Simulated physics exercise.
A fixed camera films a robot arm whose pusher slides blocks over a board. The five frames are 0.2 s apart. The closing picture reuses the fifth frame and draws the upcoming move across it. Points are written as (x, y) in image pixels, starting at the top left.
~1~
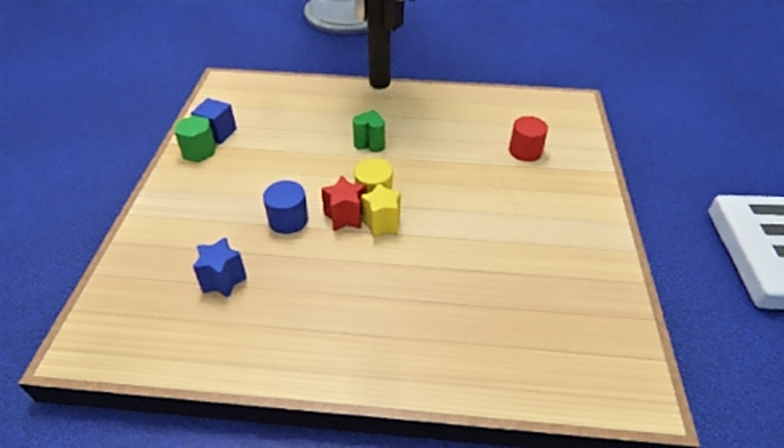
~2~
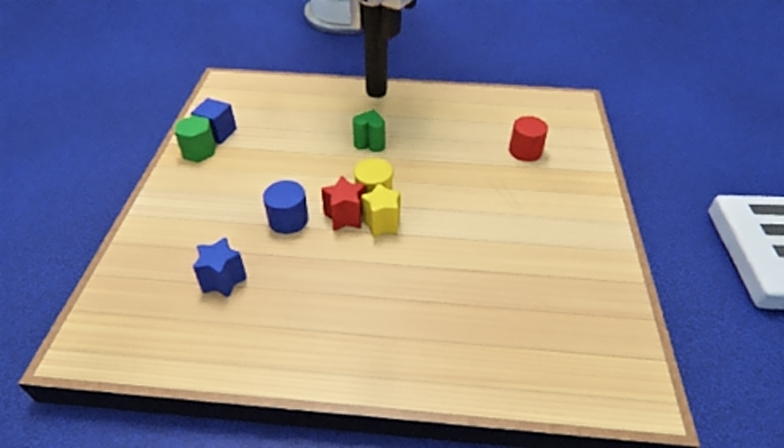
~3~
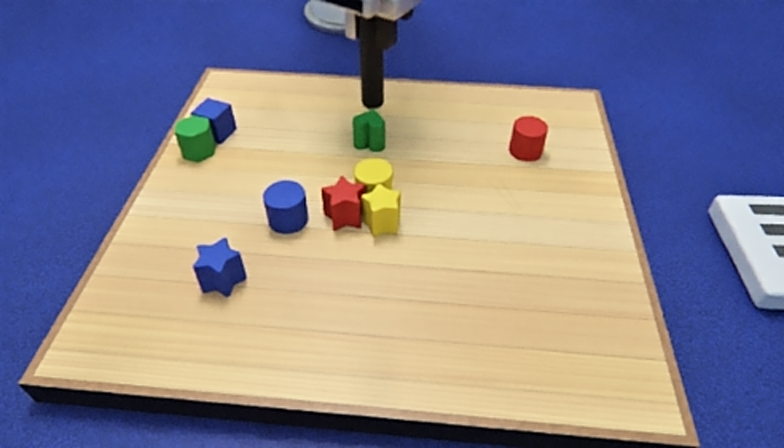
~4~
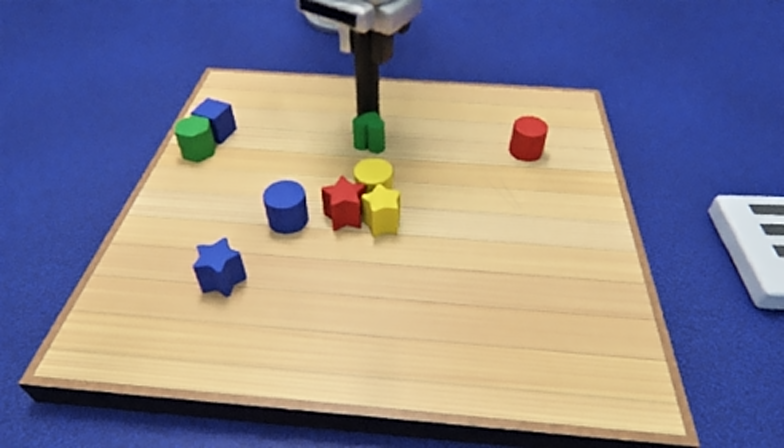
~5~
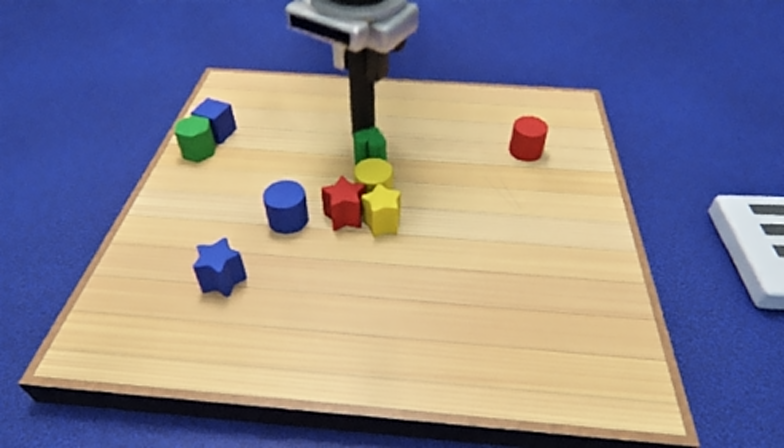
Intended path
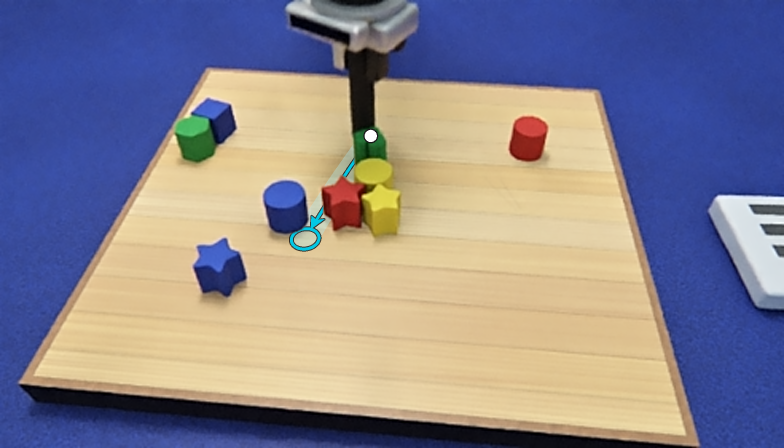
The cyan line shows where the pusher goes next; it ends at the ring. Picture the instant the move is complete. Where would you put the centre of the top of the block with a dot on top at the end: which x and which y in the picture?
The centre of its top will be at (372, 149).
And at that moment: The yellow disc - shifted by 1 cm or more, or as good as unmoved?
The push misses it.
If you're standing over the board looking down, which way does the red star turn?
It spins against the clock.
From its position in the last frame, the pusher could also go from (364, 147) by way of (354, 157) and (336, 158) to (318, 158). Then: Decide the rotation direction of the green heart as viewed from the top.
It twists against the clock when seen from above.
The line goes straight from (364, 147) to (305, 239); the dot is on the green heart.
What follows on the original path. One third of the way, pusher (344, 164); green heart (372, 149), turned 40° anticlockwise.
Two thirds of the way, pusher (324, 194); green heart (372, 149), turned 40° anticlockwise.
At the end, pusher (303, 228); blue disc (271, 201); red star (342, 199), turned 40° anticlockwise; green heart (372, 149), turned 40° anticlockwise; yellow disc unmoved.
